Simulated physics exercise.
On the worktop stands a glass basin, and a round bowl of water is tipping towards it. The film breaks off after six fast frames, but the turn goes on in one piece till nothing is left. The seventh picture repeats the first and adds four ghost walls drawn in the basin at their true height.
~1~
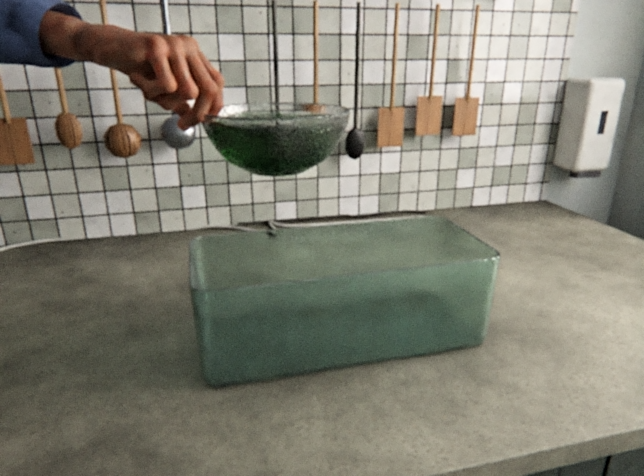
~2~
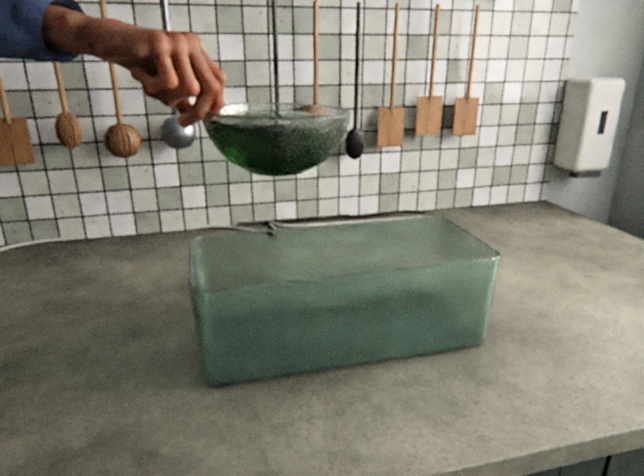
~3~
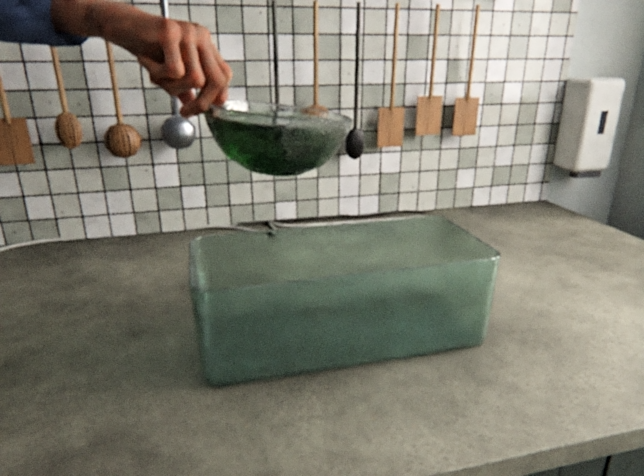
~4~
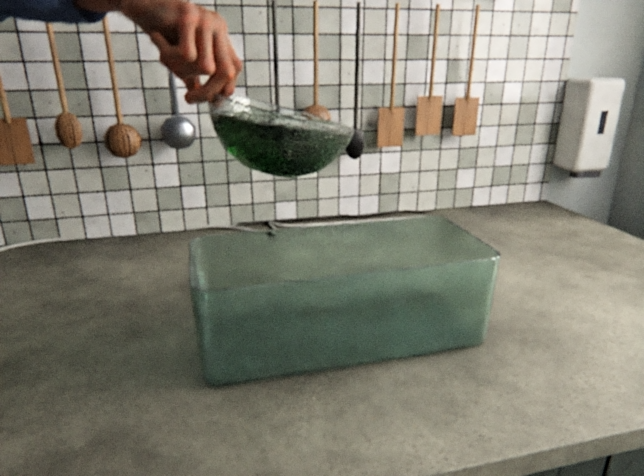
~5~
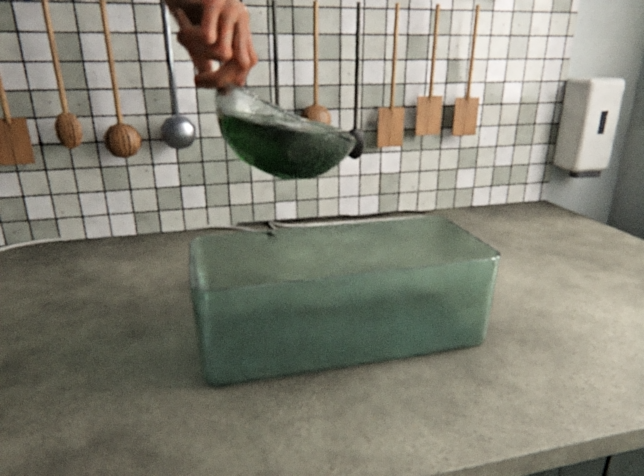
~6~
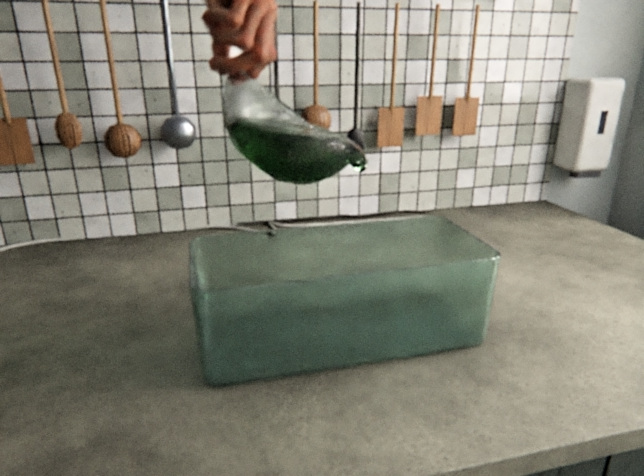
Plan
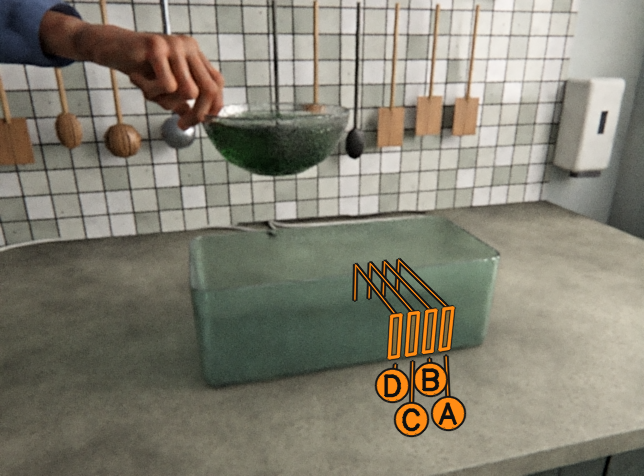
A hand held a glass bowl of green liquid above a rectangular glass basin on a grey worktop, then tilted it steadily to the right until a little liquid slipped over the lip.
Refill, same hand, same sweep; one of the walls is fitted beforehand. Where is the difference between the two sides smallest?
Take D.
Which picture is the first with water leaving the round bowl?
Picture 5.
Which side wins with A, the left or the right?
The left one.
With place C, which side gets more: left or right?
The left one.
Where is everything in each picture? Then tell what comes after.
Upright, lip at (344, 107); basin from (204, 383) to (483, 339); nothing has left yet.
Upright, lip at (345, 109); nothing has left yet.
Tipped about 7°, lip at (347, 116); nothing has left yet.
Tipped about 16°, lip at (348, 127); nothing has left yet.
Tipped about 27°, lip at (348, 142); water is over the lip, down to (348, 142).
Tipped about 40°, lip at (345, 158); water is over the lip, down to (357, 166).
On the marked copy, A at (446, 356); B at (429, 359); C at (412, 361); D at (395, 364).
With A, about 87 % ends left of the wall and 6 % right of it; 7 % is lost outside.
With B, about 88 % ends left of the wall and 6 % right of it; 6 % is lost outside.
With C, about 68 % ends left of the wall and 25 % right of it; 7 % is lost outside.
With D, about 45 % ends left of the wall and 52 % right of it; 3 % is lost outside.
